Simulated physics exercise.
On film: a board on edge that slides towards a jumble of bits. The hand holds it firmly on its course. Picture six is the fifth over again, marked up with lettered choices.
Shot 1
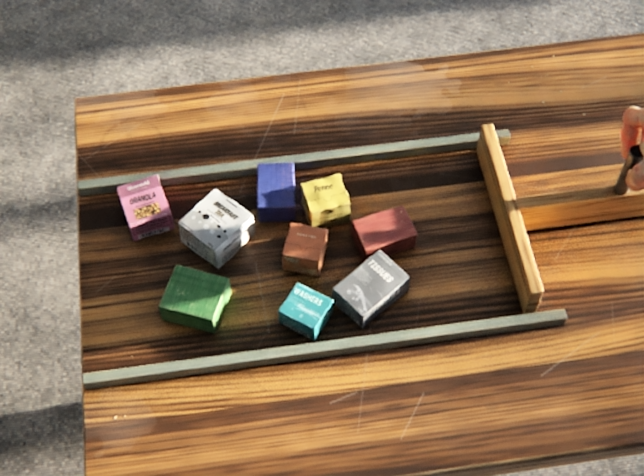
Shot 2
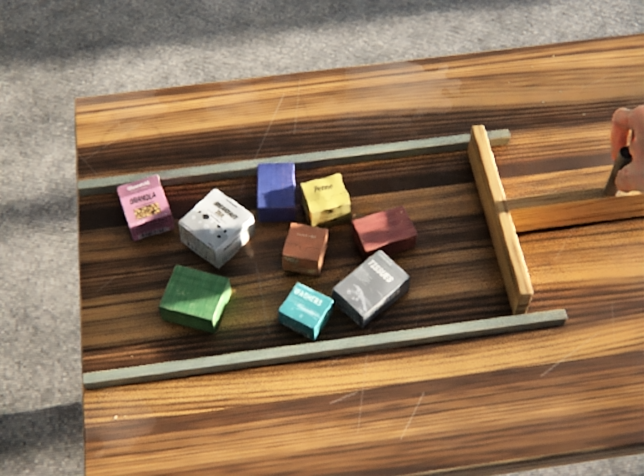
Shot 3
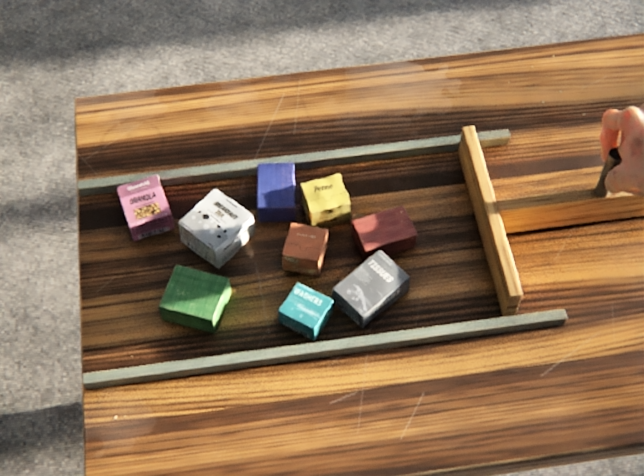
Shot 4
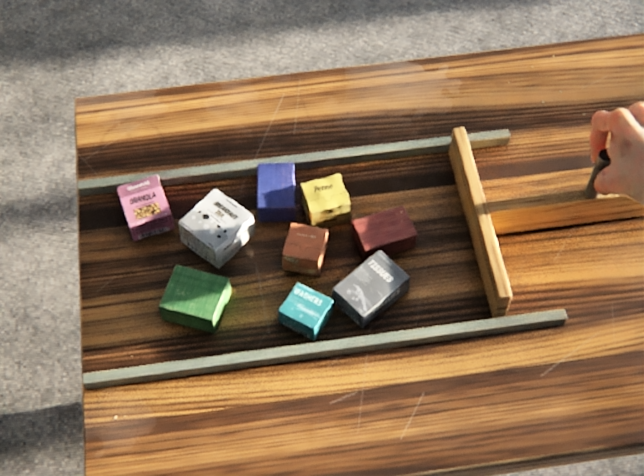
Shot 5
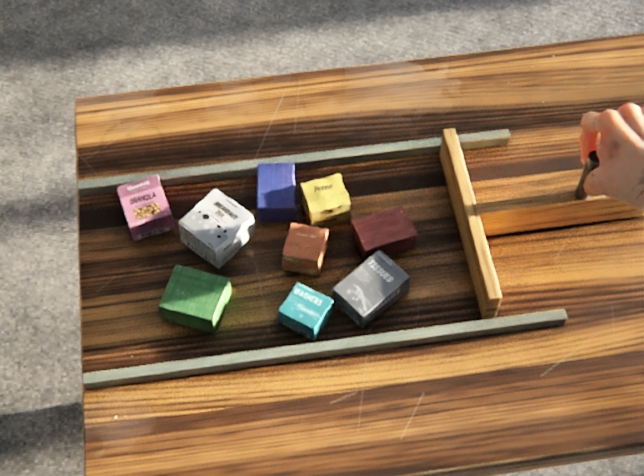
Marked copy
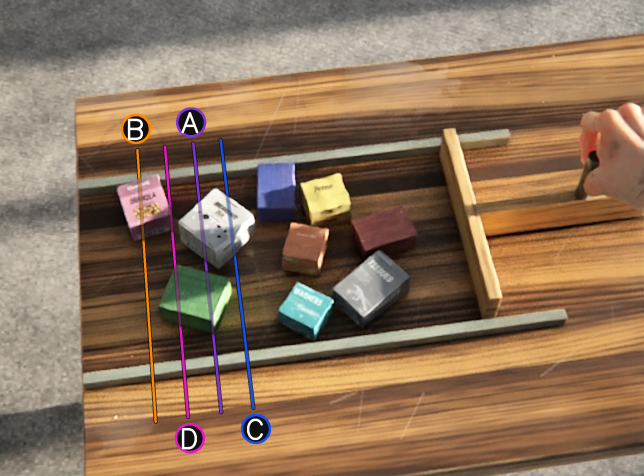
A hand slides a wooden board slightly left between two rails, near nine still, colourful boxes.
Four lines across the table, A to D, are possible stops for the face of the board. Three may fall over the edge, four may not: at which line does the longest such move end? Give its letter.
D.
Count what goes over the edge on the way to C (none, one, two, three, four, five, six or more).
In all, none.
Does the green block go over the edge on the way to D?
By then, yes.
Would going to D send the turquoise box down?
By then, no.
On the marked copy, A at (206, 267); B at (146, 275); C at (236, 263); D at (176, 271).
Following D. Soon after the start, board (366, 222); turquoise box (285, 320); grey box (327, 291).
Later, board (259, 235); pink packet (124, 205); green block (144, 307).
In the end, board (176, 246); green block over the edge; white packet over the edge; three fallen.
As for the rest, A is within the limit but short; B drops five; C is within the limit but short.
